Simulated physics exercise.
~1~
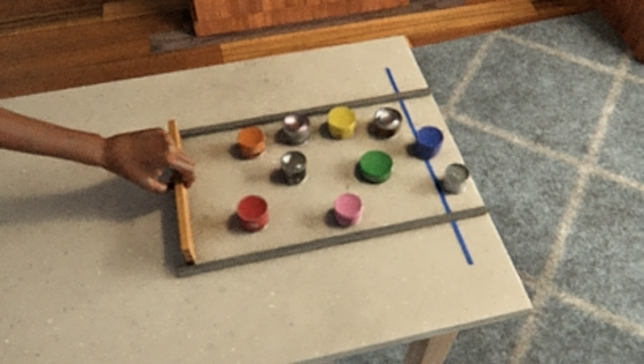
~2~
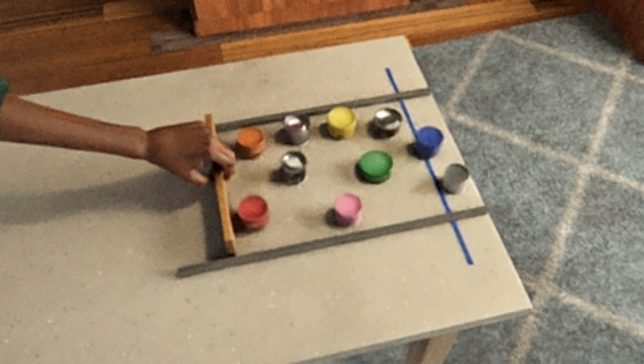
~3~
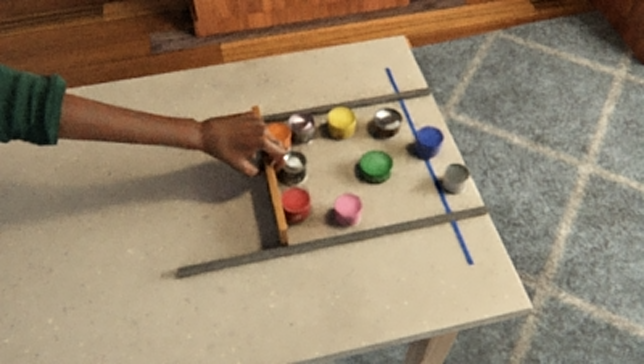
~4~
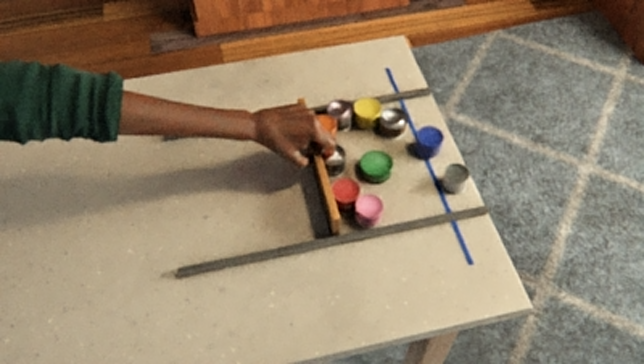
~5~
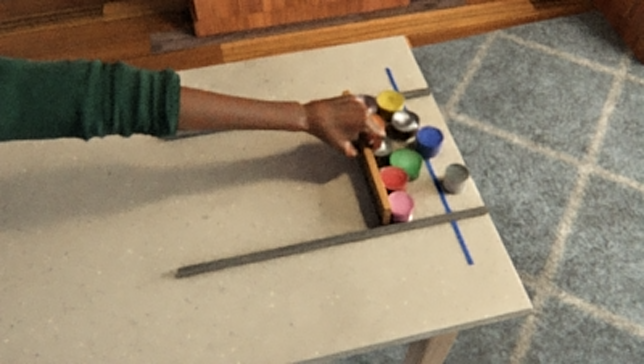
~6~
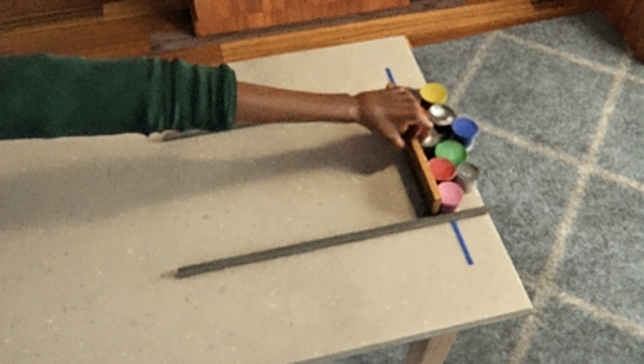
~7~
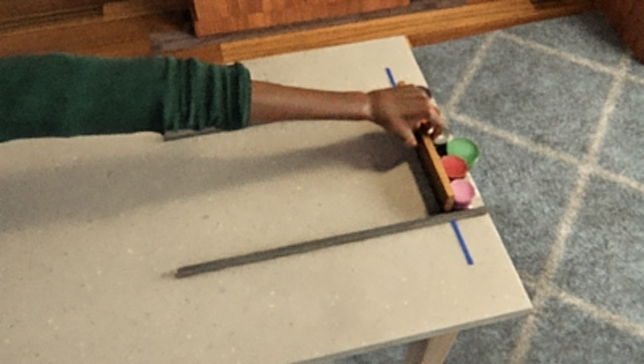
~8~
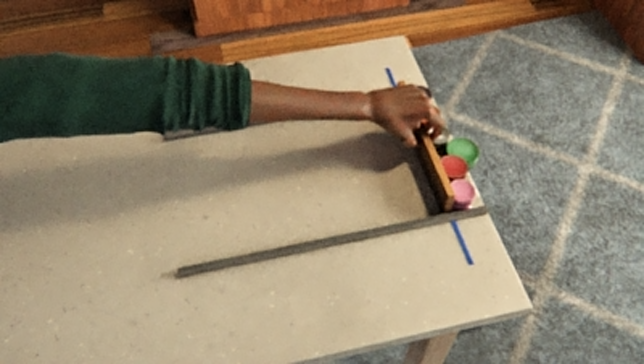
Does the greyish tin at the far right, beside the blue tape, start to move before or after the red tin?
It starts to move after the red tin. The red tin is pushed along early in the board's slide, while the greyish tin stays put until the board and the gathered tins are close to the tape.
